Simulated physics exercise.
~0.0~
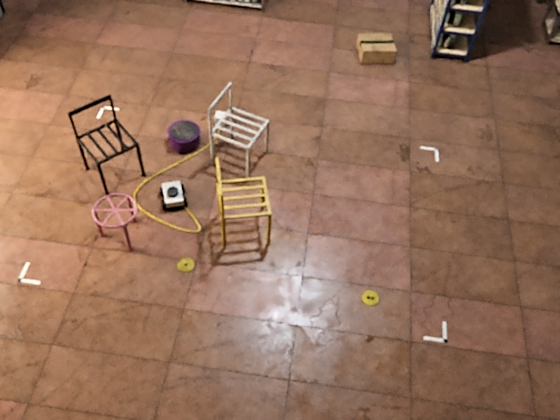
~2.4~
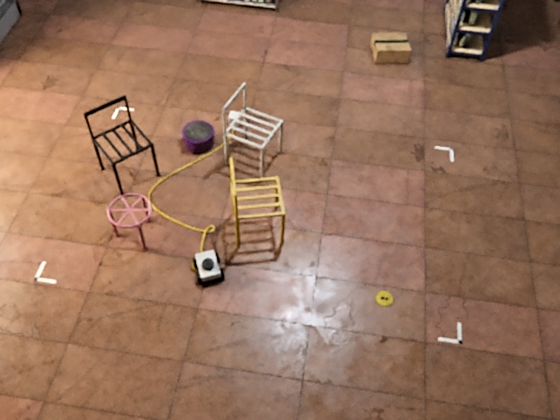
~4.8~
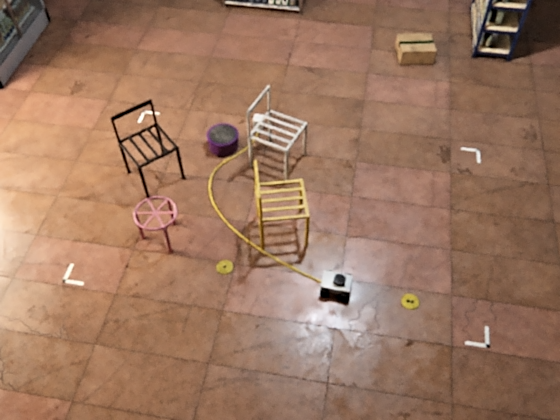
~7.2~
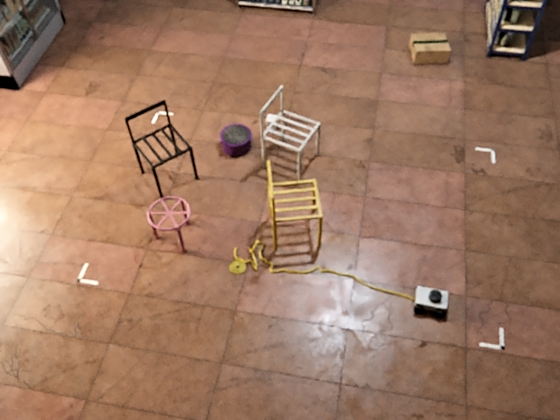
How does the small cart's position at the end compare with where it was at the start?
At the start the cart sits between the pink stool and the yellow chair. At the end it is well to the right of the chairs and lower down, out on the open floor.
On the floor, a small cart drives down, then right, pulling its yellow lead free.
